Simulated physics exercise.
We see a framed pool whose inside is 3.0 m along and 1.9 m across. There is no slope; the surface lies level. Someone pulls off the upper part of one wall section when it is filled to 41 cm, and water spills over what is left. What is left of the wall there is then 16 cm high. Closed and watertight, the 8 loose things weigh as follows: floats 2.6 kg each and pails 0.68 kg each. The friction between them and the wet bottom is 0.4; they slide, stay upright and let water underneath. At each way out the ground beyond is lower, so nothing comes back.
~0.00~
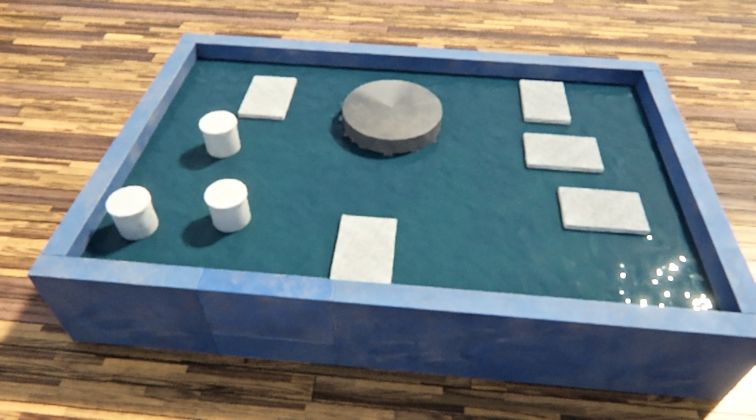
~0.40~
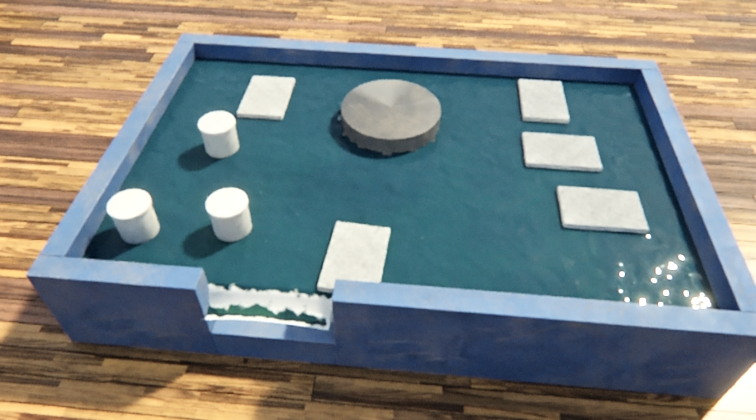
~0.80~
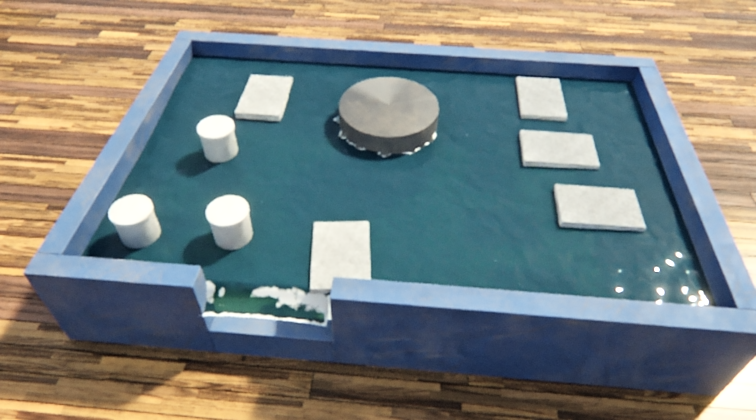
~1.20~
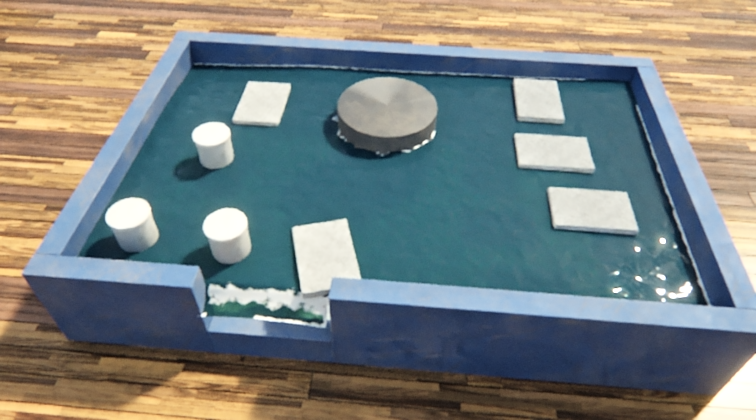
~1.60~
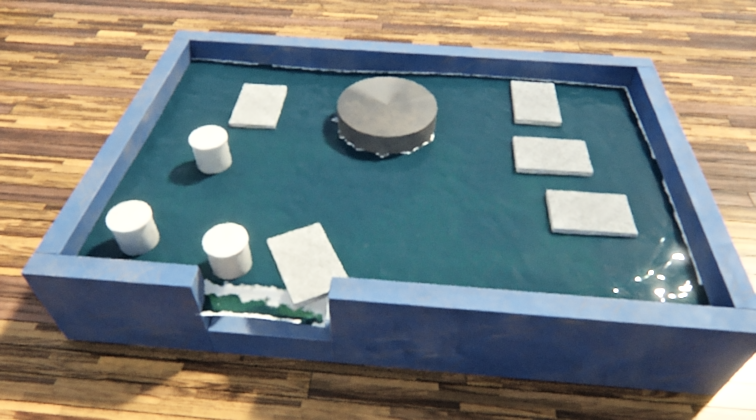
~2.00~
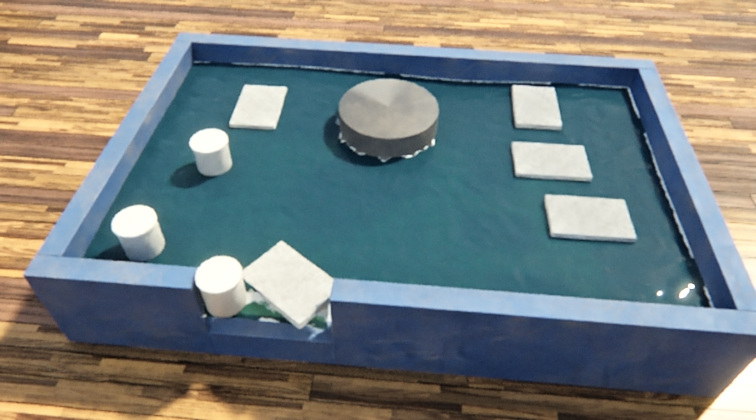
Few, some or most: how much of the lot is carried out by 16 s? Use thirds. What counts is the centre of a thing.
I'd put it at only a few.
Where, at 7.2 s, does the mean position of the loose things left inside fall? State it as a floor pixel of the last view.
The average lands around (387, 226).
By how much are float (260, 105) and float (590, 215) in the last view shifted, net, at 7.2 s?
The shifts read 30 cm and 20 cm, in that sequence.
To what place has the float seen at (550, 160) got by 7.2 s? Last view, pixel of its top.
The top is close to pixel (531, 177).
After 3.2 s 2 of 8 are out; 6 afloat.
After 7.2 s 2 of 8 are out; 6 afloat.
After 12.0 s 2 of 8 are out; 6 afloat.
After 16.0 s 2 of 8 are out; 6 afloat.
